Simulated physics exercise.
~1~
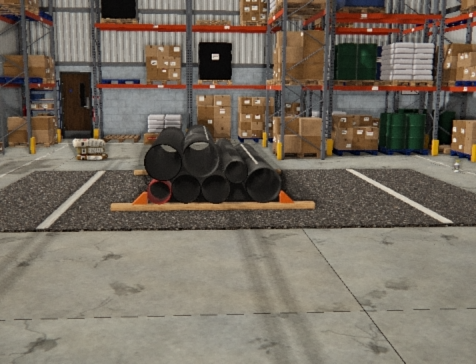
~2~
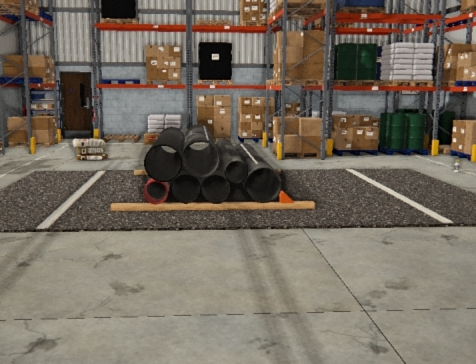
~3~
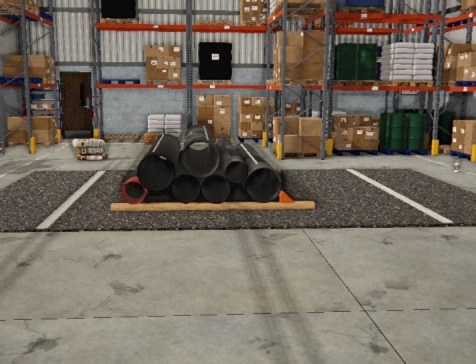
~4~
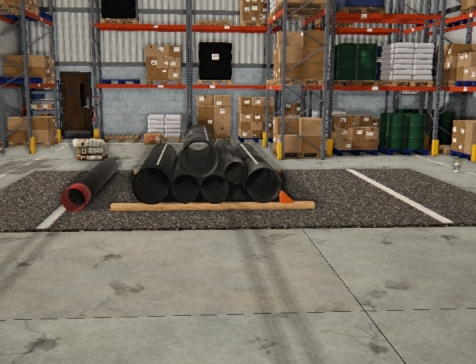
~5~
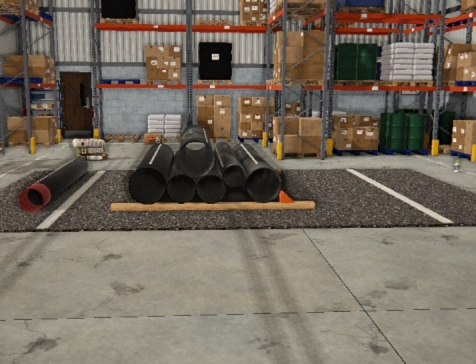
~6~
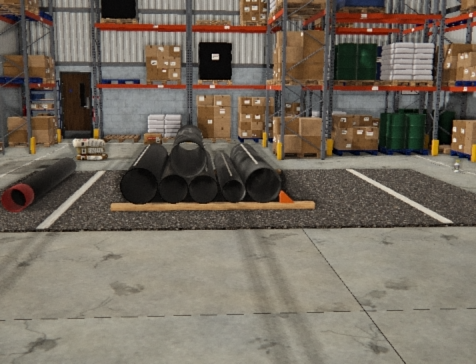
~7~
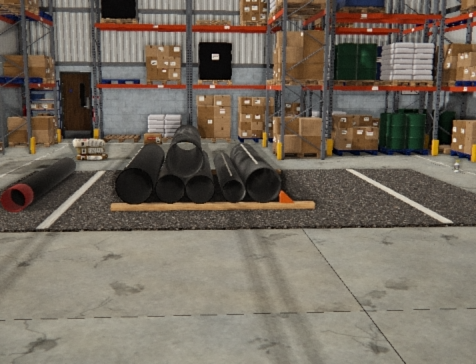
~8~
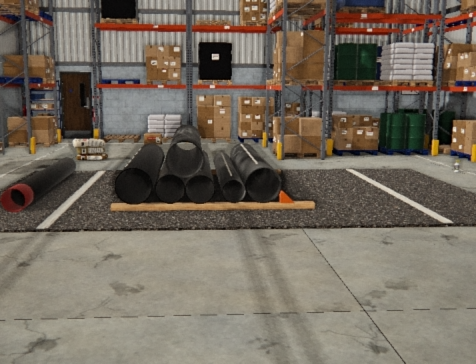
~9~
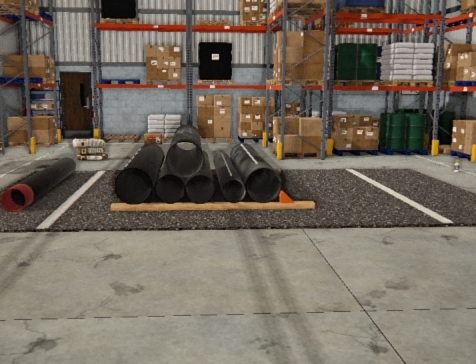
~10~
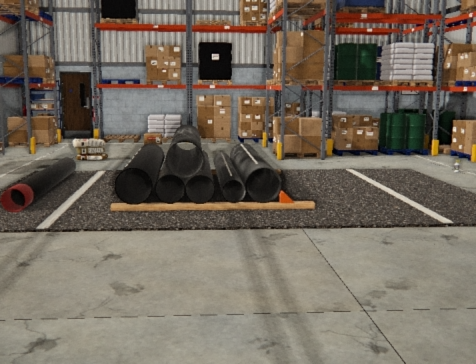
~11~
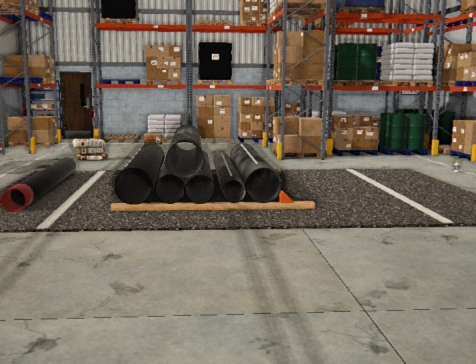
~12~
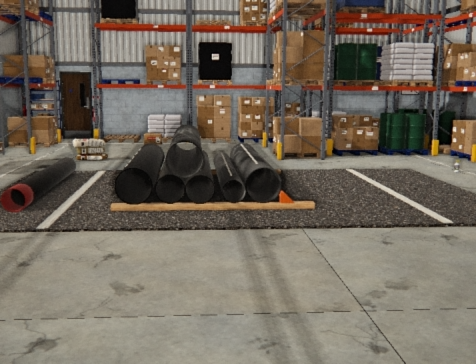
Stack of dark pipes slumping on a warehouse floor as the red-ended one rolls left past a white line and stops.
